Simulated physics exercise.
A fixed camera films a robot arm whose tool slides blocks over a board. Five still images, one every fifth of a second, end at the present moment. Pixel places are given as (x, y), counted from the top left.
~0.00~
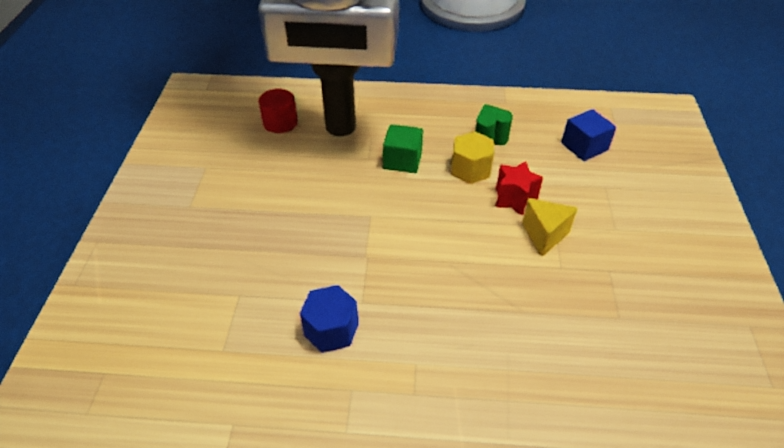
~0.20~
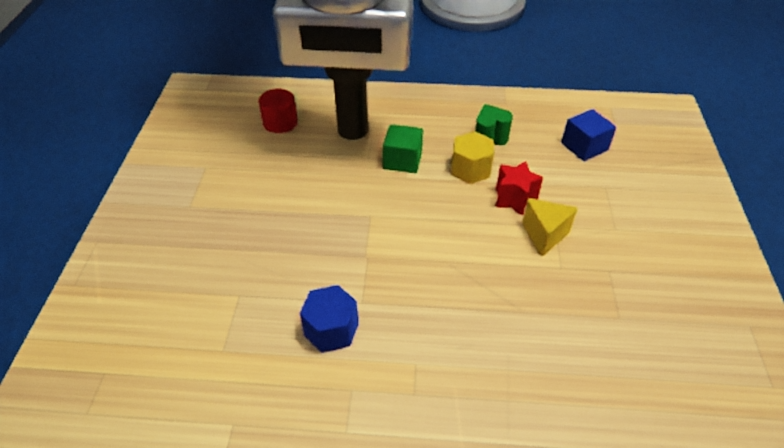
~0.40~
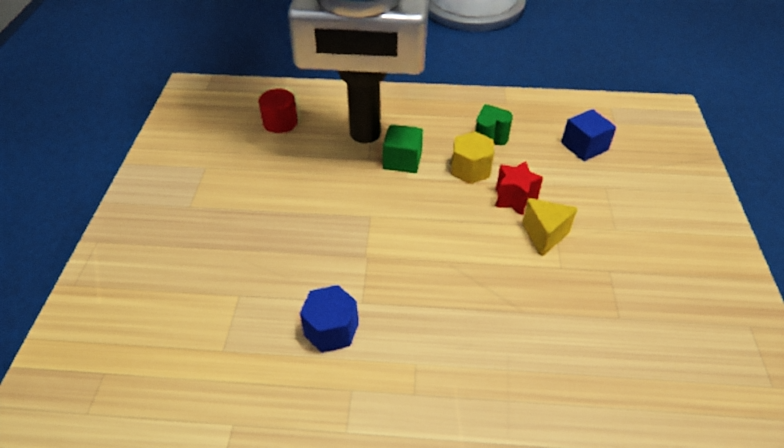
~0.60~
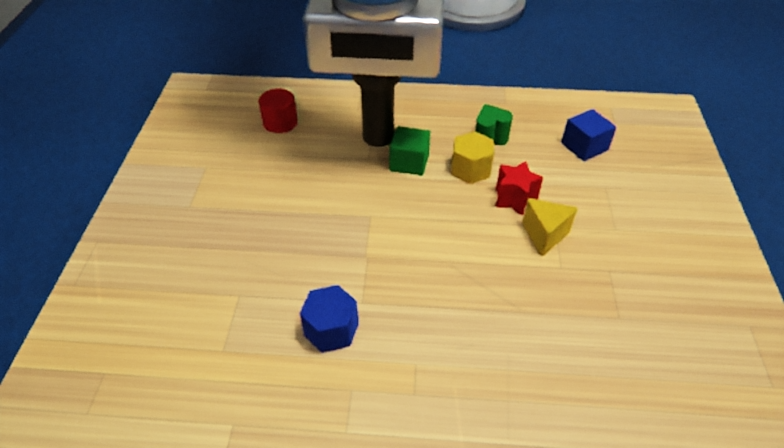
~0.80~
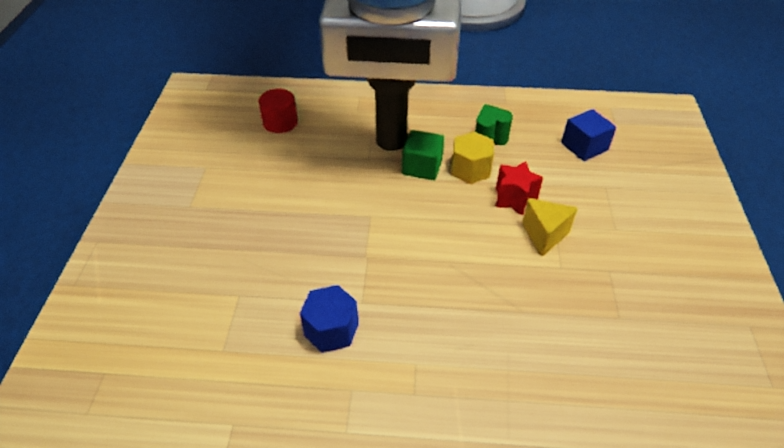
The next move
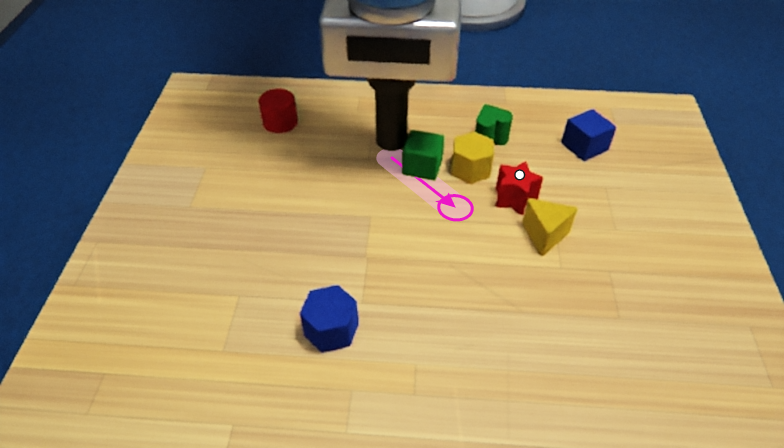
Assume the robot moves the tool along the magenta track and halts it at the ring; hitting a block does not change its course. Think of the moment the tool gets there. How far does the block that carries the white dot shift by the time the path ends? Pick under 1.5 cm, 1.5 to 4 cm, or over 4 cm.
Range: Under 1.5 cm.
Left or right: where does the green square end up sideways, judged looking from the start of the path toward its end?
Displaced left.
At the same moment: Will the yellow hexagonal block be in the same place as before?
No - that is not the case.
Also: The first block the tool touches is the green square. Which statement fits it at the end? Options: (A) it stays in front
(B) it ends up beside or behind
The one that fits is B, it ends up beside or behind.
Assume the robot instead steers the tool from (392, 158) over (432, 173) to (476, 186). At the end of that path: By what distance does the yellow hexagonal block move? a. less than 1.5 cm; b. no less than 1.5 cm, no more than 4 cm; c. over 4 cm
My pick is c.
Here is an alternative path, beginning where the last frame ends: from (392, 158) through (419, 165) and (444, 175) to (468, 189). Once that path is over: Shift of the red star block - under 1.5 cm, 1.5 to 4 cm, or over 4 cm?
Answer: 1.5 to 4 cm.
Drawn move, from (392, 158) to (455, 208); the dot is on the red star block.
What follows on the original path. Halfway along, tool (424, 166); green square (462, 160), turned 35° anticlockwise; yellow hexagonal block (495, 147), turned 25° anticlockwise.
At the end, tool (457, 191); green square (483, 167), turned 55° anticlockwise; yellow hexagonal block (505, 146), turned 45° anticlockwise; red star block (524, 175); yellow three-sided block still.
